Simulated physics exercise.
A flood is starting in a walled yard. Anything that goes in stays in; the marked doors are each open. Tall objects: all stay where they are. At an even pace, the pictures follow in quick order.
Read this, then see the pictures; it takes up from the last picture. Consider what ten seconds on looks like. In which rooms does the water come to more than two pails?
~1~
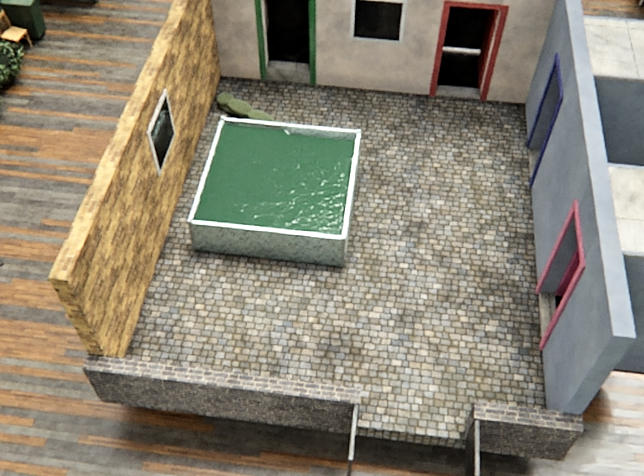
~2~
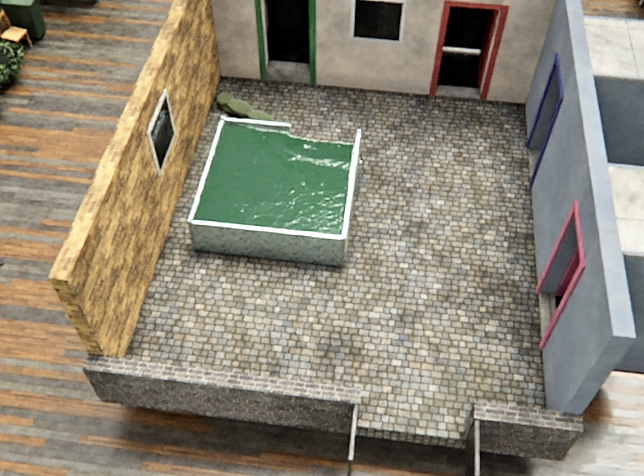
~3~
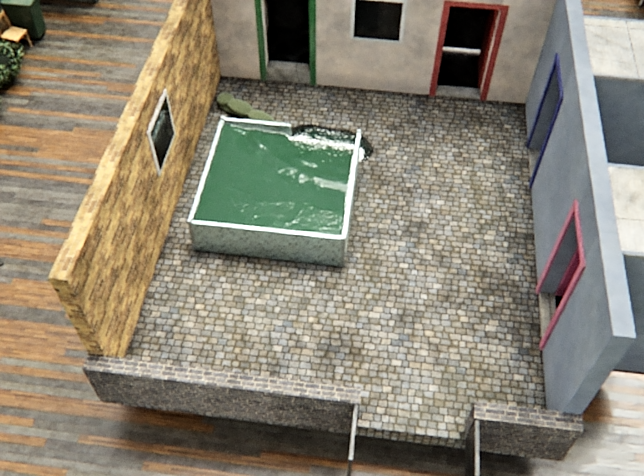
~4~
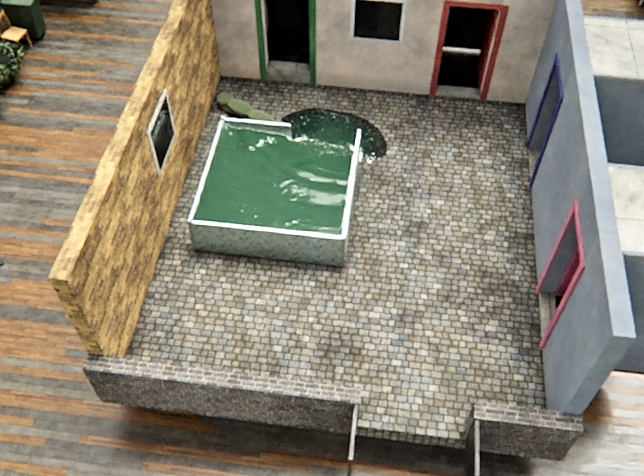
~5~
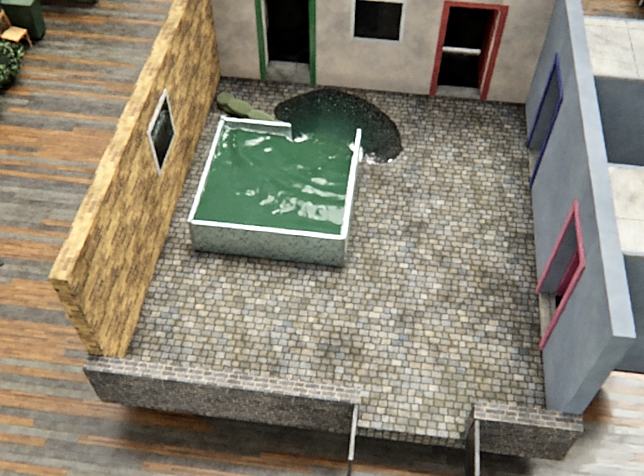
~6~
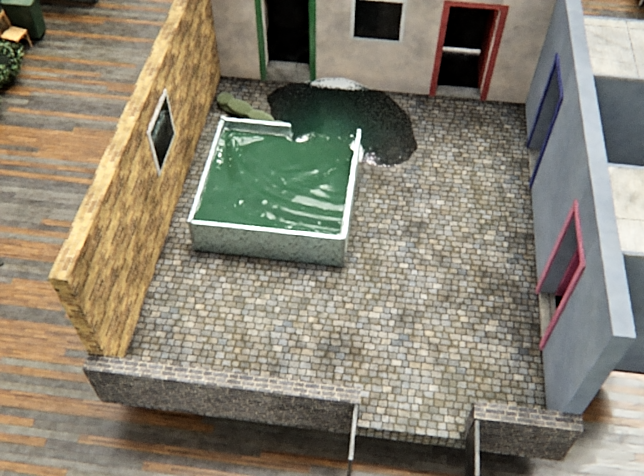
Behind the blue door, more than two pails; behind the green door, two pails or fewer; behind the red door, more than two pails; behind the pink door, two pails or fewer.
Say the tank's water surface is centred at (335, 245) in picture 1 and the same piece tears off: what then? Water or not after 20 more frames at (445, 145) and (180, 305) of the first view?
Point 1: Soaked through; point 2: Not wet.
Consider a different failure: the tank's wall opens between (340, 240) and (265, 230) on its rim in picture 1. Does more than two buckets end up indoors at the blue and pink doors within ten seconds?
Lab note - blue door stays short of it, pink door stays short of it.
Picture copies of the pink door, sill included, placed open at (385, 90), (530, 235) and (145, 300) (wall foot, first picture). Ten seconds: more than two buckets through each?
Each in turn, the new doors: Breaks the limit, remains within bounds, remains within bounds.
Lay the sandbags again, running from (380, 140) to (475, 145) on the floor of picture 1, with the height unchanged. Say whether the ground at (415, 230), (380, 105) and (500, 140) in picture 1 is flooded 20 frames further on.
Taking the spots in turn: Untouched, submerged and submerged.
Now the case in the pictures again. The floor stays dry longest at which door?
That would be the pink door.
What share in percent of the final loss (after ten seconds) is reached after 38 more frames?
Close to 30 %.
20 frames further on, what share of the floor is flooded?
My estimate is near 40 per cent.
A moment on, water covers 20 % of the floor; the blue door not reached, the green door wet at the sill, nothing in, the red door wet at the sill, nothing in, the pink door not reached.
Next, water covers 25 % of the floor; the blue door not reached, the green door wet at the sill, nothing in, the red door under two buckets in, the pink door not reached.
Then, water covers 40 % of the floor; the blue door over two buckets in, the green door wet at the sill, nothing in, the red door over two buckets in, the pink door not reached.
Later, water covers 75 % of the floor; the blue door far over two buckets in, the green door under two buckets in, the red door over two buckets in, the pink door wet at the sill, nothing in.
In the end, water covers 95 % of the floor; the blue door far over two buckets in, the green door under two buckets in, the red door far over two buckets in, the pink door wet at the sill, nothing in.
